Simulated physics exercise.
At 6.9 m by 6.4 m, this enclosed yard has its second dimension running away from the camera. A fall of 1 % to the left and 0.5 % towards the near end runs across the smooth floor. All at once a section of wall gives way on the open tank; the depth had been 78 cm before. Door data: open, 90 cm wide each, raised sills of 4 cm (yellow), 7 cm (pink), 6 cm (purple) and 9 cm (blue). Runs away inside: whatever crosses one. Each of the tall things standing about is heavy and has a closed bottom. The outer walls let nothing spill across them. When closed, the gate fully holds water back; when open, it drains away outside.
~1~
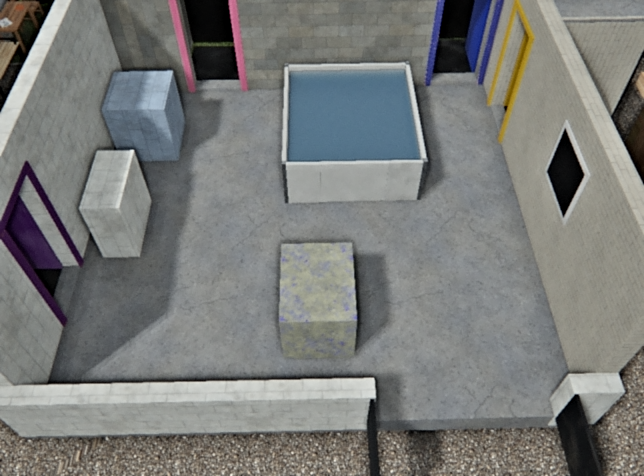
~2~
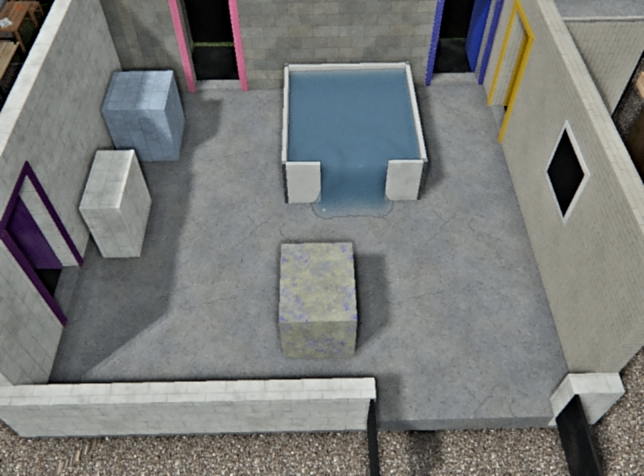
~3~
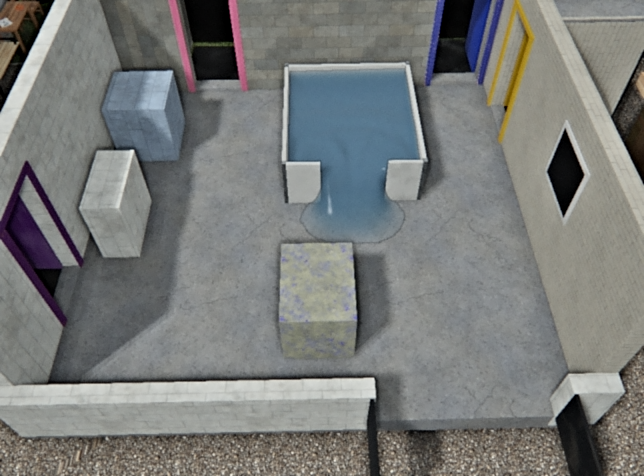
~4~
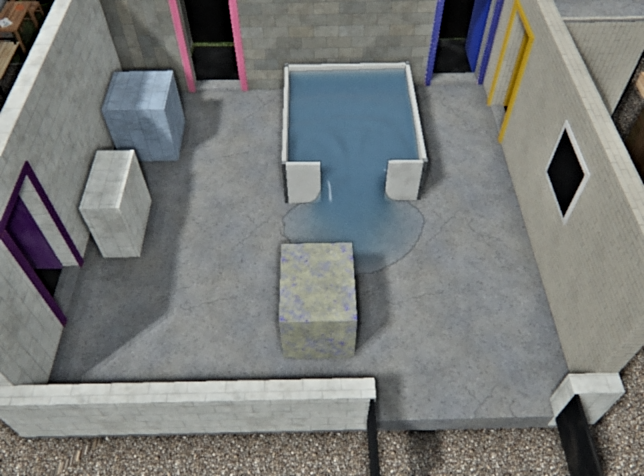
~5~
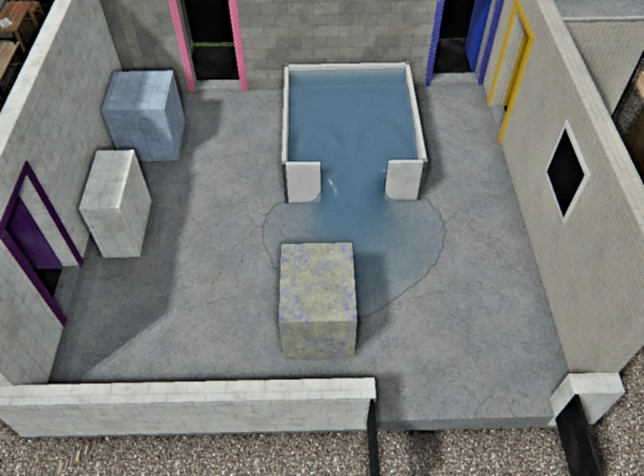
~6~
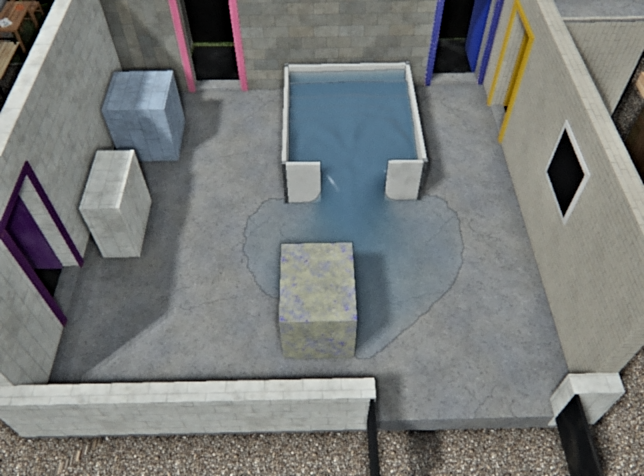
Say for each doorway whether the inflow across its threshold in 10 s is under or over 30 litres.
One by one: At the yellow door the water let in will remain short of the limit, at the pink door the water let in will remain short of the limit, at the purple door the water let in will surpass the limit, at the blue door the water let in will remain short of the limit.
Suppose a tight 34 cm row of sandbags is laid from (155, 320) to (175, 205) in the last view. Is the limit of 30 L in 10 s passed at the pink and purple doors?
Doors: Pink stays under / purple stays under.
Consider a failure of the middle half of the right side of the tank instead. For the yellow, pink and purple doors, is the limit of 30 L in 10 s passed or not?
Yellow door surpasses it, pink door doesn't reach it, purple door doesn't reach it.
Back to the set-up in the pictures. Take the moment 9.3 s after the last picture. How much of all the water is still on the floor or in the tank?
I'd put it at some 52 percent still there.
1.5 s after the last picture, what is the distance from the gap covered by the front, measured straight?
Roughly 5.4 m.
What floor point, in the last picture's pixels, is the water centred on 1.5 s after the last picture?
Roughly (343, 195).
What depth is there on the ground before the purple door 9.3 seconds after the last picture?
It's some 10.5 centimetres deep.
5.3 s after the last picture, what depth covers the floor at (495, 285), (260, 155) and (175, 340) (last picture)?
Close to 6, 1 and 5 centimetres.
Then, 0.7 s after the last picture water covers 30 % of the floor and is deepest (47 cm) near (331, 275); yellow door not reached, pink door not reached, purple door not reached, blue door not reached.
Then, 1.5 s after the last picture water covers 50 % of the floor and is deepest (42 cm) near (331, 275); yellow door not reached, pink door not reached, purple door 10 cm at the sill, 1 L in, blue door not reached.
Then, 2.8 s after the last picture water covers 55 % of the floor and is deepest (27 cm) near (331, 275); yellow door not reached, pink door not reached, purple door 14 cm at the sill, 87 L in, blue door not reached.
Then, 5.3 s after the last picture water covers 75 % of the floor and is deepest (18 cm) near (331, 275); yellow door not reached, pink door 3 cm at the sill, 0 L in, purple door 14 cm at the sill, 189 L in, blue door not reached.
Then, 9.3 s after the last picture water covers 90 % of the floor and is deepest (11 cm) near (331, 275); yellow door not reached, pink door 3 cm at the sill, 0 L in, purple door 10 cm at the sill, 258 L in, blue door not reached.
